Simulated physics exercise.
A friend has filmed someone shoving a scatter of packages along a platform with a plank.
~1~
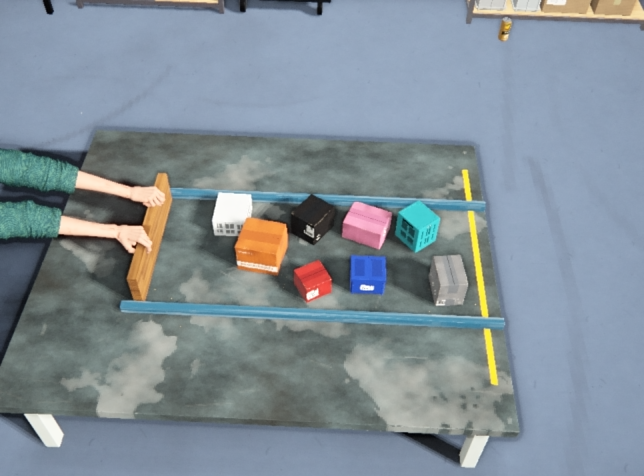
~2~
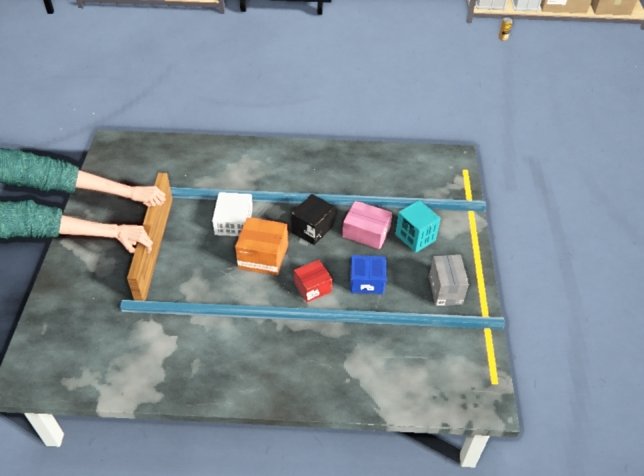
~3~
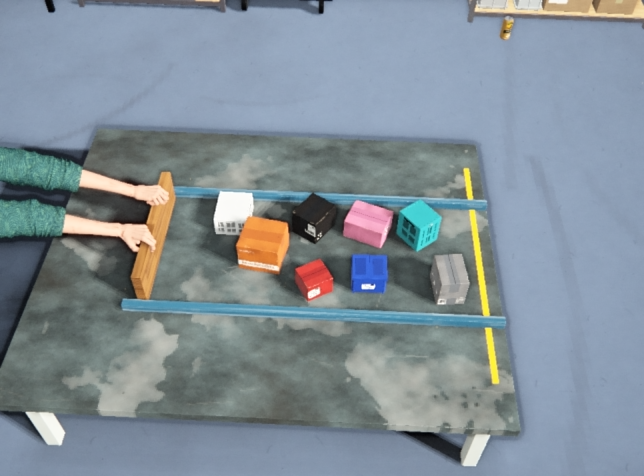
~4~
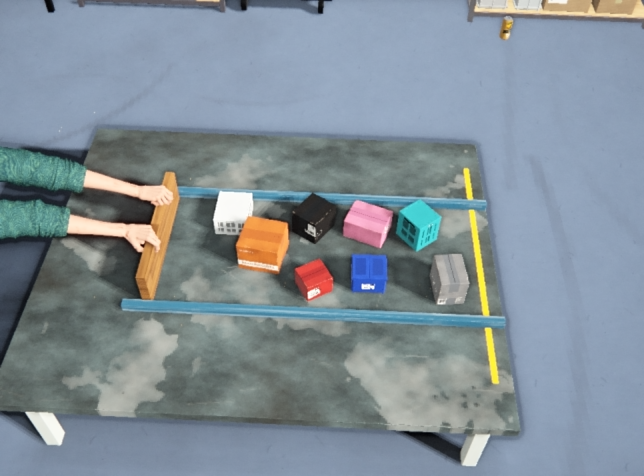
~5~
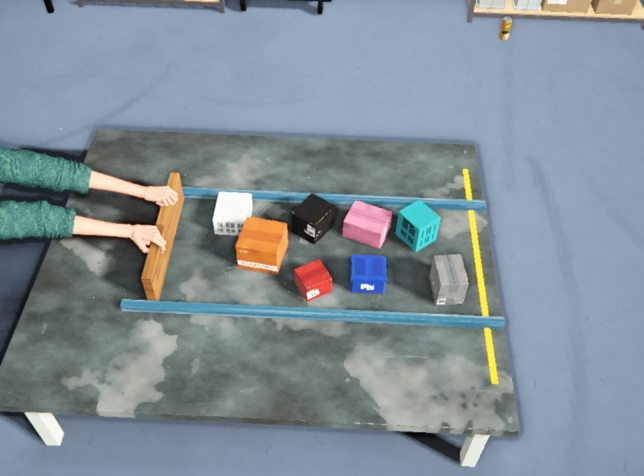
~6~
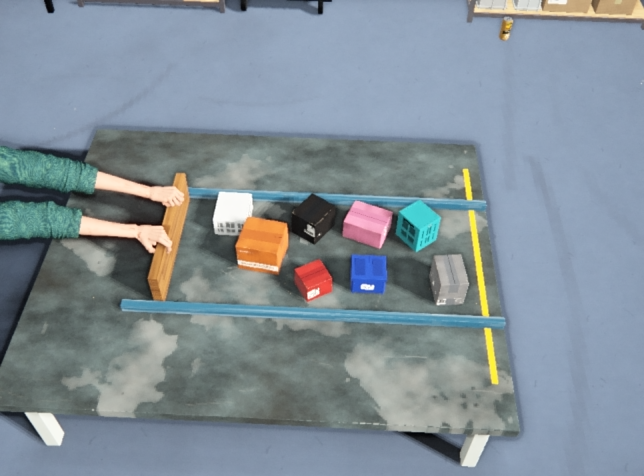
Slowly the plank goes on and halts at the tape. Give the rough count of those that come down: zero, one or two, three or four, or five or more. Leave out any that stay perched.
In the end the number that fall off is five or more.
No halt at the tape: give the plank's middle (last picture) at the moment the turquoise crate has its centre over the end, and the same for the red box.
Near (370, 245) and (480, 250).
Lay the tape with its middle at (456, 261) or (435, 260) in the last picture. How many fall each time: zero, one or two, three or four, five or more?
In that order: At least five; either three or four.
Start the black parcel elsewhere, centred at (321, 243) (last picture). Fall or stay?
It is lost.
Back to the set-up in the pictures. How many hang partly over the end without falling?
It comes to 1.
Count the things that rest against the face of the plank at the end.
That makes 1.
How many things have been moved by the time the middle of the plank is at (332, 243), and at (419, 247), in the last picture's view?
At the one place 7, at the other 8.
Soon after, none off yet; grey box at rest near (448, 280); turquoise crate at rest near (418, 226); blue tote at rest near (368, 275).
Then, none off yet; grey box at rest near (448, 280); turquoise crate moved about its own width near (464, 228); blue tote moved about its own width near (398, 282).
Further on, one off so far; grey box moved about its own width near (501, 280); turquoise crate on the ground near (491, 293); blue tote moved well along near (477, 296).
At rest, the number that fall off is five or more; fallen, white crate, orange box, black parcel, pink parcel, blue tote, turquoise crate and grey box.
